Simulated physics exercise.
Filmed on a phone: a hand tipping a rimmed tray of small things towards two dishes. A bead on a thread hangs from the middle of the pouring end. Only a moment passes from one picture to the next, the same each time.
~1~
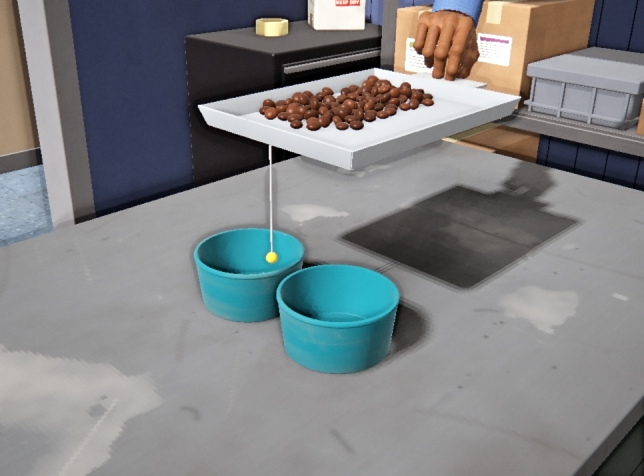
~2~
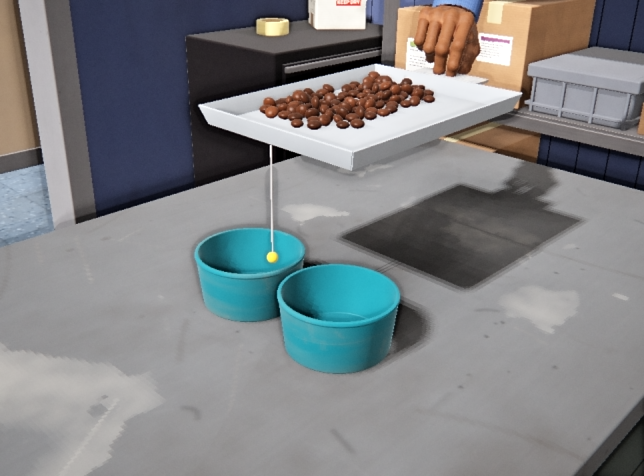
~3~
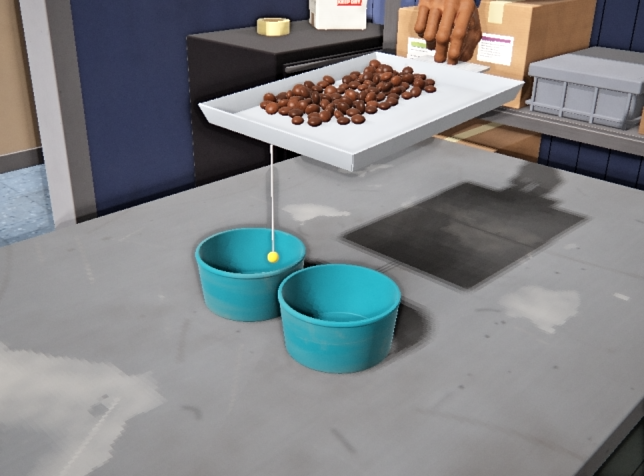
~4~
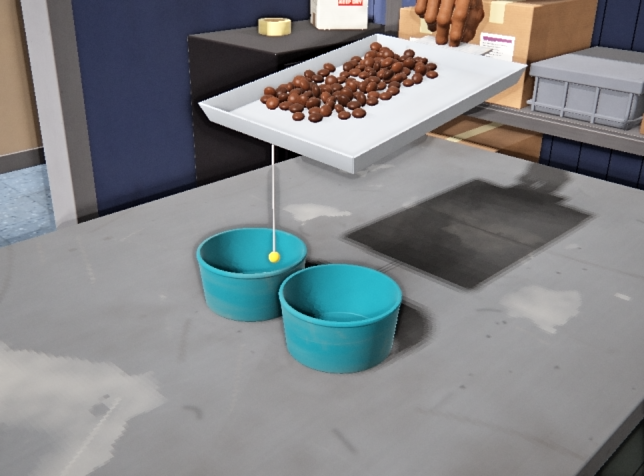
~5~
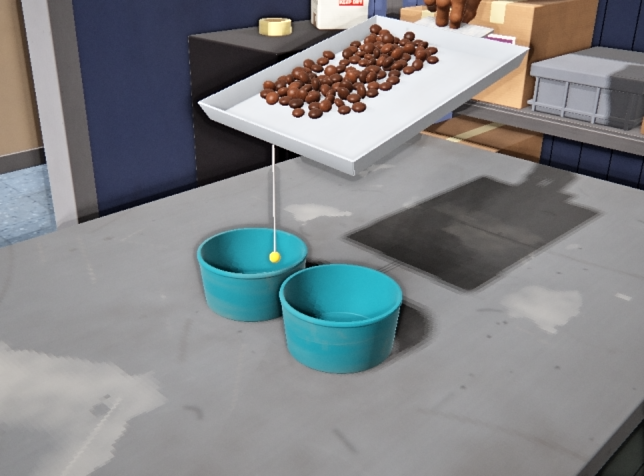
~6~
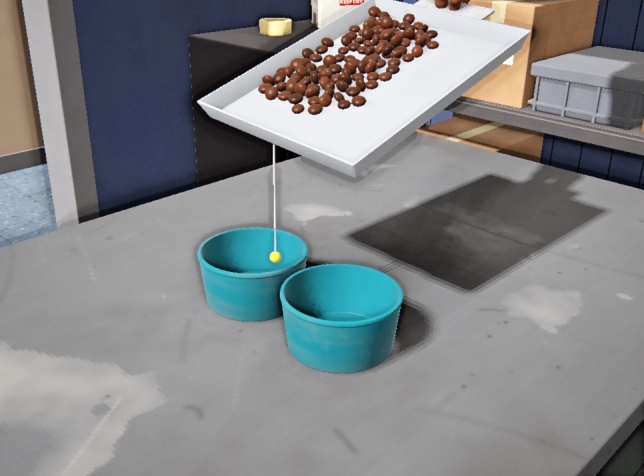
At the start, a hand holds a white rimmed tray of small brown pieces almost level above two teal dishes on a grey table, a yellow bead hanging on a thread. The hand then raises the far end, gradually steepening the tray toward its near right corner, while the pieces stay bunched and the dishes remain still.
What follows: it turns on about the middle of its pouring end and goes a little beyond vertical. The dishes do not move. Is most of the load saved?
Together they catch only the smaller part.
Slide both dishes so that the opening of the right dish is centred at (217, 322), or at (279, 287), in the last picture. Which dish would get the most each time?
In turn: The right-hand dish; the dish on the right.
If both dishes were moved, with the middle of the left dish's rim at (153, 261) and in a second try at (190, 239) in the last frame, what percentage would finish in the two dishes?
First some 50, then 30 per cent.
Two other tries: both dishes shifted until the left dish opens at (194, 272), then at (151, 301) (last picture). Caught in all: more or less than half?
The first try: Over half. The second: Under half.
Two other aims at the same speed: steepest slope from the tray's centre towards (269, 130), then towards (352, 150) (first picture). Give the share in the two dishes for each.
First some 30, then 50 per cent.
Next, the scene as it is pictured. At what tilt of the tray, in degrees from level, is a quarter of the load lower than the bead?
At some 75 degrees.
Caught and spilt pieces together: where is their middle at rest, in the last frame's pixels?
At about (254, 375).
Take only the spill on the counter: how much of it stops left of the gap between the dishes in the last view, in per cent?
It comes to 80 per cent or so.
Shortly afterwards, tray tipped steeply; near two thirds on the tray; only a few outside both; near a quarter in the air.
Next, tray tipped past a quarter turn; only a few on the tray; a little in the right dish; near two thirds outside both; near a quarter in the air.
Some moments later, tray tipped past a quarter turn; near a quarter in the right dish; the bulk outside both.
In the end, tray tipped past a quarter turn; near a quarter in the right dish; none at all in the left dish; the bulk outside both.
